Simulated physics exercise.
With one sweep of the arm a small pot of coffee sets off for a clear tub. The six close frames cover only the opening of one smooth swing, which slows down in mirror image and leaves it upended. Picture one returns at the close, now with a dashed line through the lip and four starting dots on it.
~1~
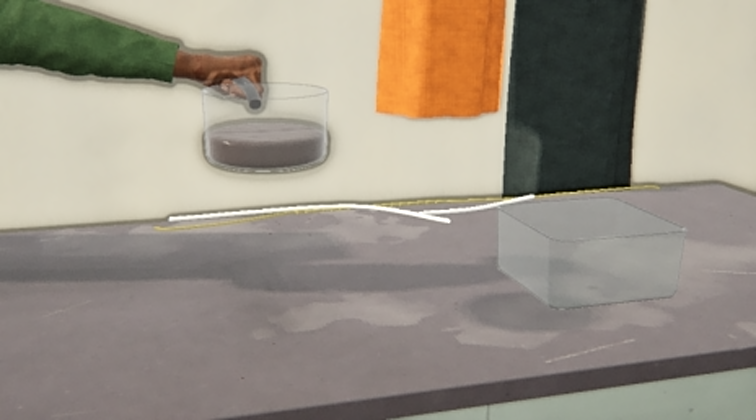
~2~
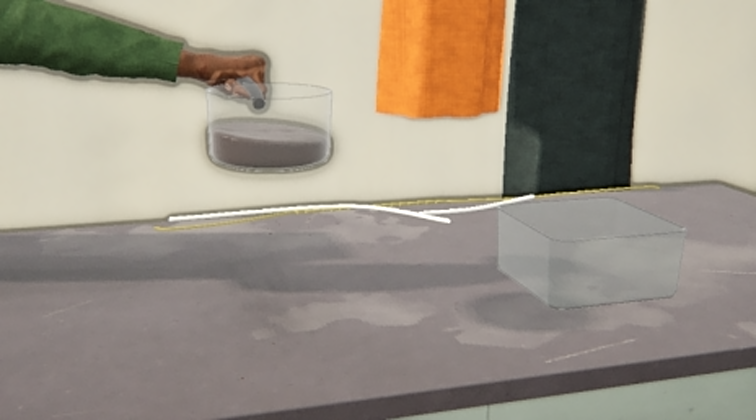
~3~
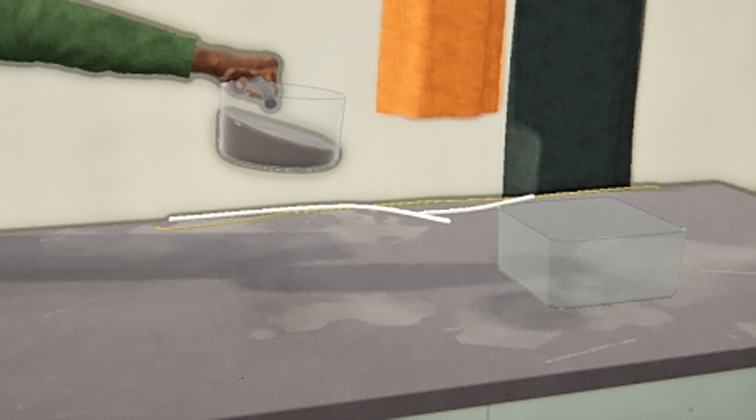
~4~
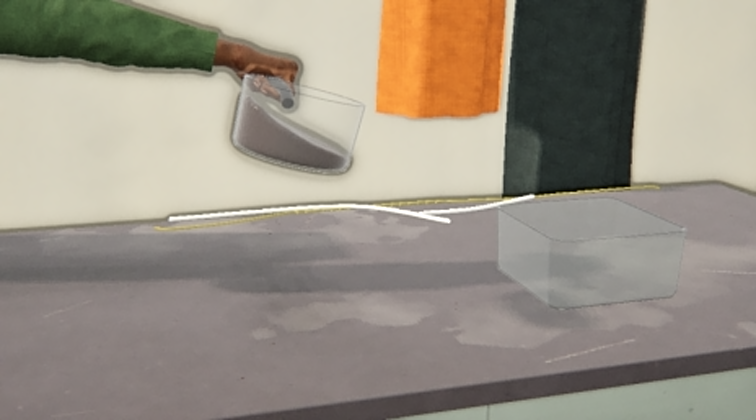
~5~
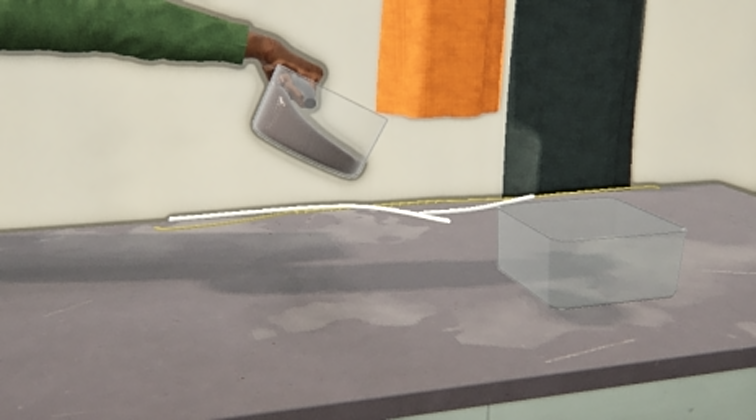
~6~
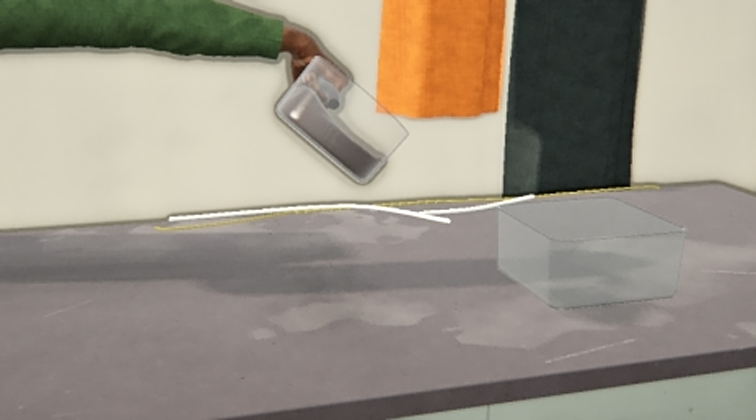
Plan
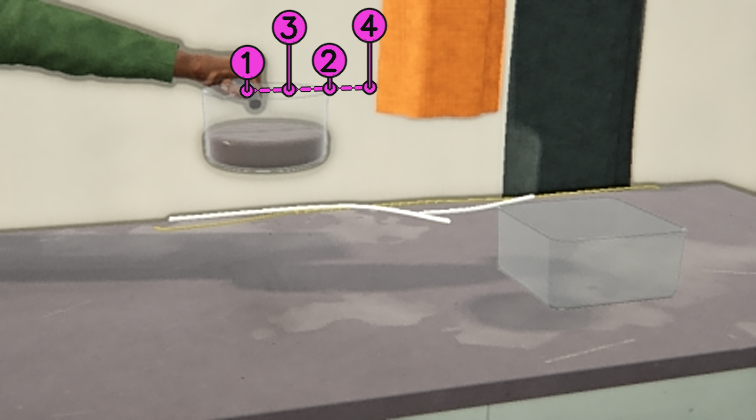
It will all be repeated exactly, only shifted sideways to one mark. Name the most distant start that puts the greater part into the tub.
The answer is spot 4.
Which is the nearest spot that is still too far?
That would be 2.
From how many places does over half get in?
One of the four.
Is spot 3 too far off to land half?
Yes.
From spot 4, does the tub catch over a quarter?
Yes, clearly.
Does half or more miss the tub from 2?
Yes.
On the marked copy, 1 at (247, 90); 2 at (329, 88); 3 at (289, 89); 4 at (369, 87).
Choosing 1, about 0 % lands in the tub, 98 % falls short.
Choosing 2, about 36 % lands in the tub, 51 % falls short and 13 % goes beside or beyond.
Choosing 3, about 12 % lands in the tub, 83 % falls short and 5 % goes beside or beyond.
Choosing 4, about 63 % lands in the tub, 31 % falls short and 6 % goes beside or beyond.
